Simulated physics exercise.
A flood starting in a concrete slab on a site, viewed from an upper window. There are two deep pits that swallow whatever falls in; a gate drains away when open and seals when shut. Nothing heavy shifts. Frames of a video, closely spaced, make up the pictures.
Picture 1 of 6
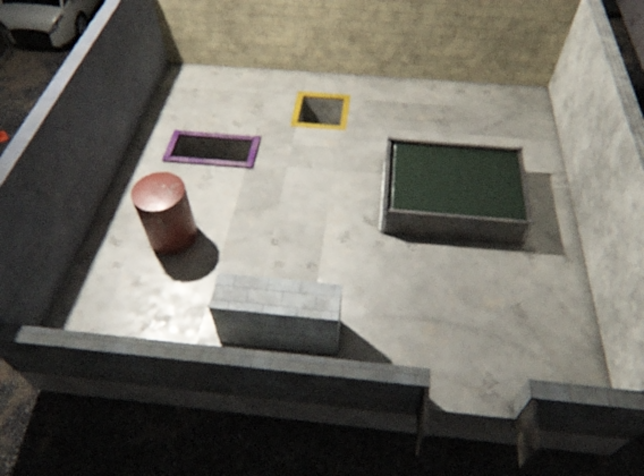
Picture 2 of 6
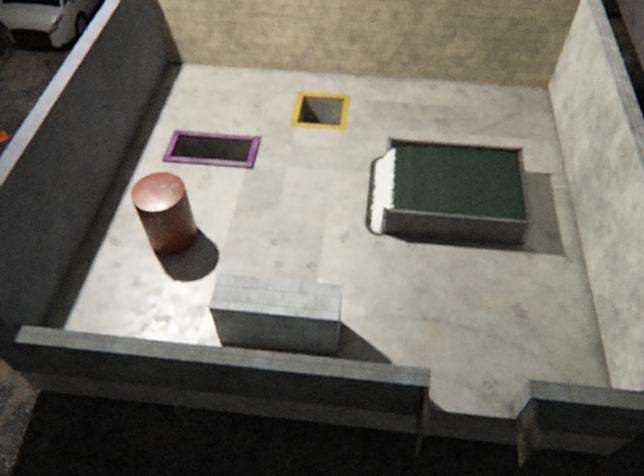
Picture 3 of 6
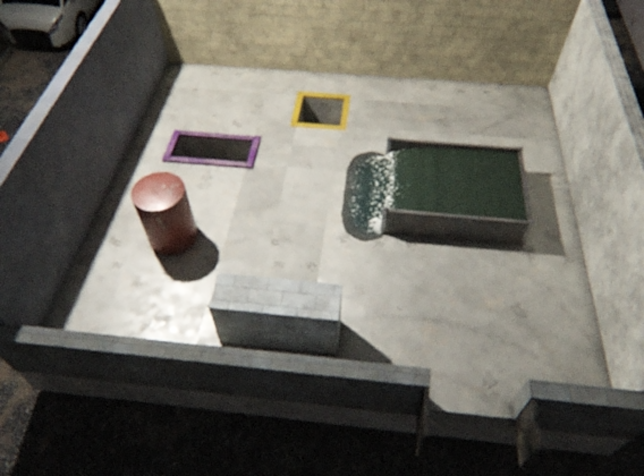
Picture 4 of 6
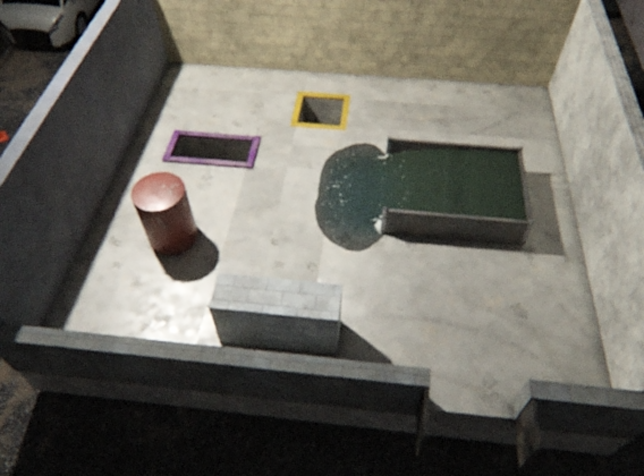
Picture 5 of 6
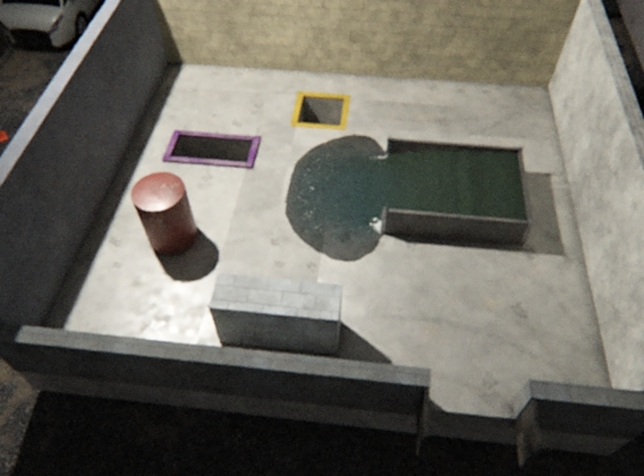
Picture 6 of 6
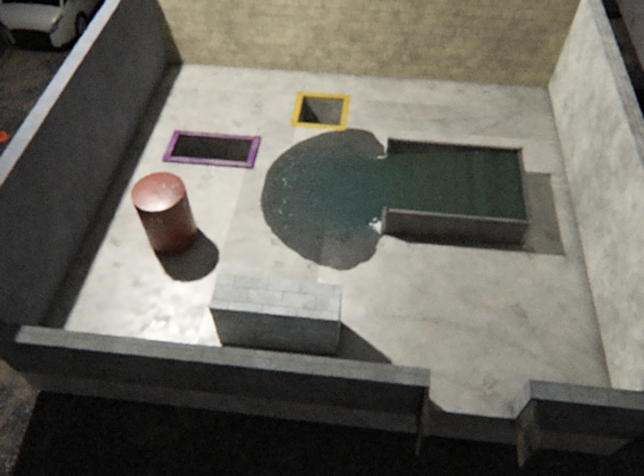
Dark water pours from the tank's left side and spreads leftward across the concrete slab.
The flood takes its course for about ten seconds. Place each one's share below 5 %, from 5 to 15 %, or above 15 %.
Placed: The gate lands below 5 %; the purple pit lands from 5 to 15 %; the yellow pit lands from 5 to 15 %.
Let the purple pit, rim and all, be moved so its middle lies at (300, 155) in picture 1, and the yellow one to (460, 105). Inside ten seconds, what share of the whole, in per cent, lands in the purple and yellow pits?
Of everything, purple catches 15 per cent while yellow catches 0 per cent.
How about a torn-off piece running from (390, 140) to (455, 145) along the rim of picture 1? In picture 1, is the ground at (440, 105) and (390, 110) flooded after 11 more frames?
In order, I'd call them drenched and drenched.
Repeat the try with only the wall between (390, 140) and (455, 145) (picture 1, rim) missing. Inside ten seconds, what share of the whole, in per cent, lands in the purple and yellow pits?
Near enough: Purple 0 percent, yellow 20 percent.
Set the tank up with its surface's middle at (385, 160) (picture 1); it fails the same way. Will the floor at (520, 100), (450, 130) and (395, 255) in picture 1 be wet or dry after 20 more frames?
So, first one stays dry, second one stays dry, third one stays dry.
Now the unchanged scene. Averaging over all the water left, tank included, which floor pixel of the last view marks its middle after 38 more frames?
Estimate: (226, 196).
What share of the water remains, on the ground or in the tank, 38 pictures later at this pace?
Roughly 84 parts in a hundred.
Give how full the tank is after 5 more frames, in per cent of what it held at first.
Roughly 60 per cent.
A moment on, water covers 20 % of the floor; the gate 0 %, the purple pit 1 %, the yellow pit 0 %.
Next, water covers 30 % of the floor; the gate 0 %, the purple pit 4 %, the yellow pit 2 %.
Then, water covers 45 % of the floor; the gate 0 %, the purple pit 8 %, the yellow pit 4 %.
Later, water covers 50 % of the floor; the gate 0 %, the purple pit 10 %, the yellow pit 5 %.
In the end, water covers 65 % of the floor; the gate 0 %, the purple pit 11 %, the yellow pit 10 %.
